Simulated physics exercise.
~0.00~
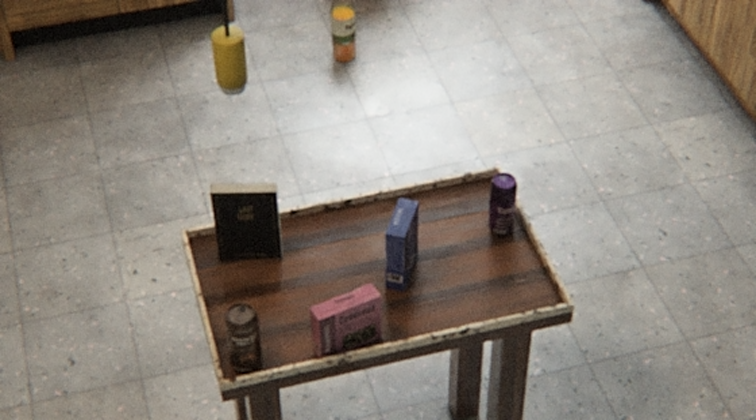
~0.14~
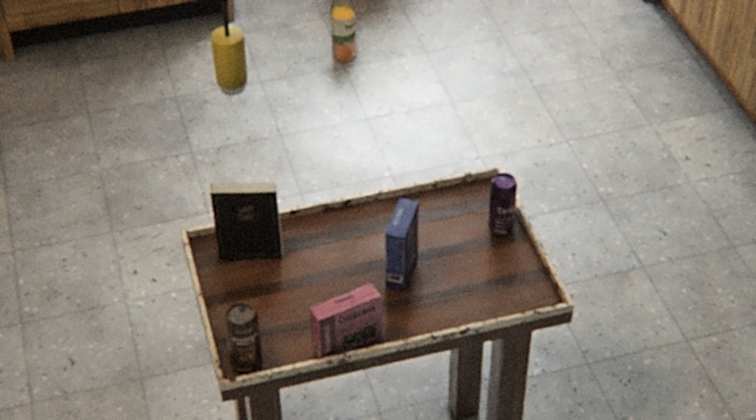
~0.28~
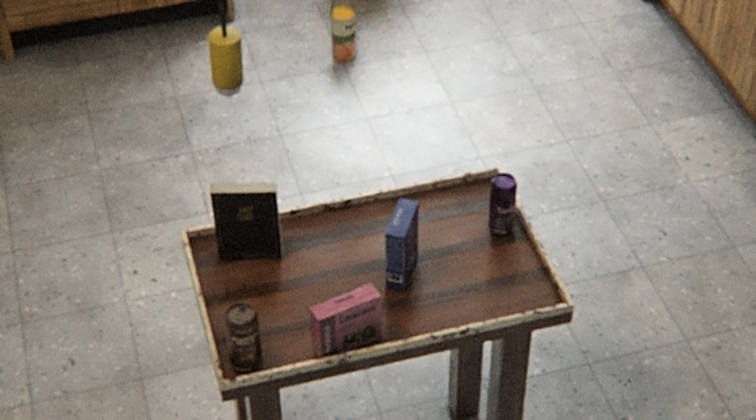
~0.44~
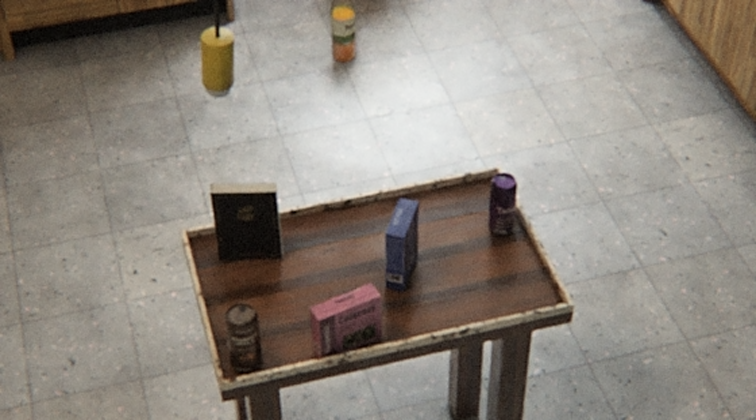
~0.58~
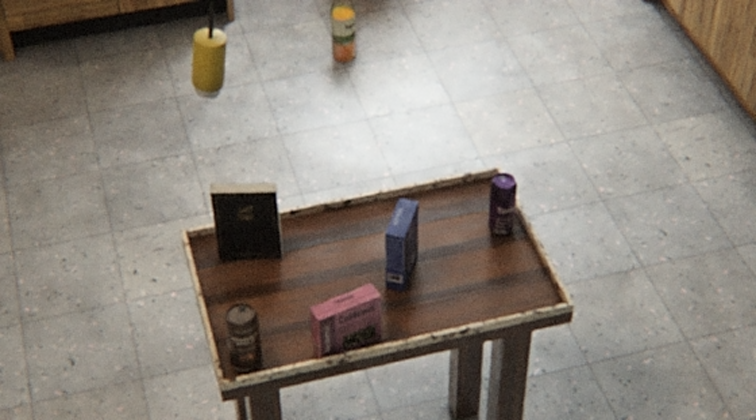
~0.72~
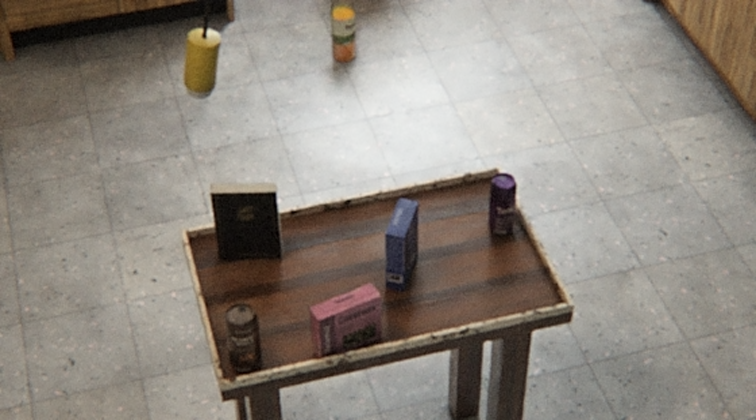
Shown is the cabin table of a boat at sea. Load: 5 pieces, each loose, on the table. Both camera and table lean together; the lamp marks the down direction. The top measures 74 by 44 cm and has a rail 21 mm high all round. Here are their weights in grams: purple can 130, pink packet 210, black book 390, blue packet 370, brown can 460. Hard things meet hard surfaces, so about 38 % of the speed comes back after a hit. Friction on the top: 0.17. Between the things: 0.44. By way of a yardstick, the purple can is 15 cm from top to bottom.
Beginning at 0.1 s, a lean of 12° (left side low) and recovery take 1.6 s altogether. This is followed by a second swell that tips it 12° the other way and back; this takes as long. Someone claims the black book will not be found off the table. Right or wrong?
Right, it keeps its place.
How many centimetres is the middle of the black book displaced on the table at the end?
Net shift near 1 cm.
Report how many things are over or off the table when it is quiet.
My answer is 0.
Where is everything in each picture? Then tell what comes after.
The first picture shows boat level; black book (247, 222); purple can (503, 205).
The second picture shows boat level; blue packet (402, 245); brown can (244, 338).
The third picture shows heel 1°, left side down; purple can (503, 205); pink packet (347, 323).
The fourth picture shows heel 5°, left side down; blue packet (402, 245); brown can (244, 338).
The fifth picture shows heel 8°, left side down; purple can (503, 205); pink packet (346, 323).
The sixth picture shows heel 11°, left side down; black book (247, 222); blue packet (402, 245).
By 1.22 s, heel 8°, left side down; black book 5 cm from its spot near (226, 227); blue packet 4 cm from its spot; pink packet 4 cm from its spot.
By 2.72 s, heel 10°, right side down; black book 2 cm from its spot near (239, 224); purple can 2 cm from its spot; pink packet 2 cm from its spot.
When it is over (3.8 s), all 5 within 5 cm of the start. In the last view, black book near (253, 221).
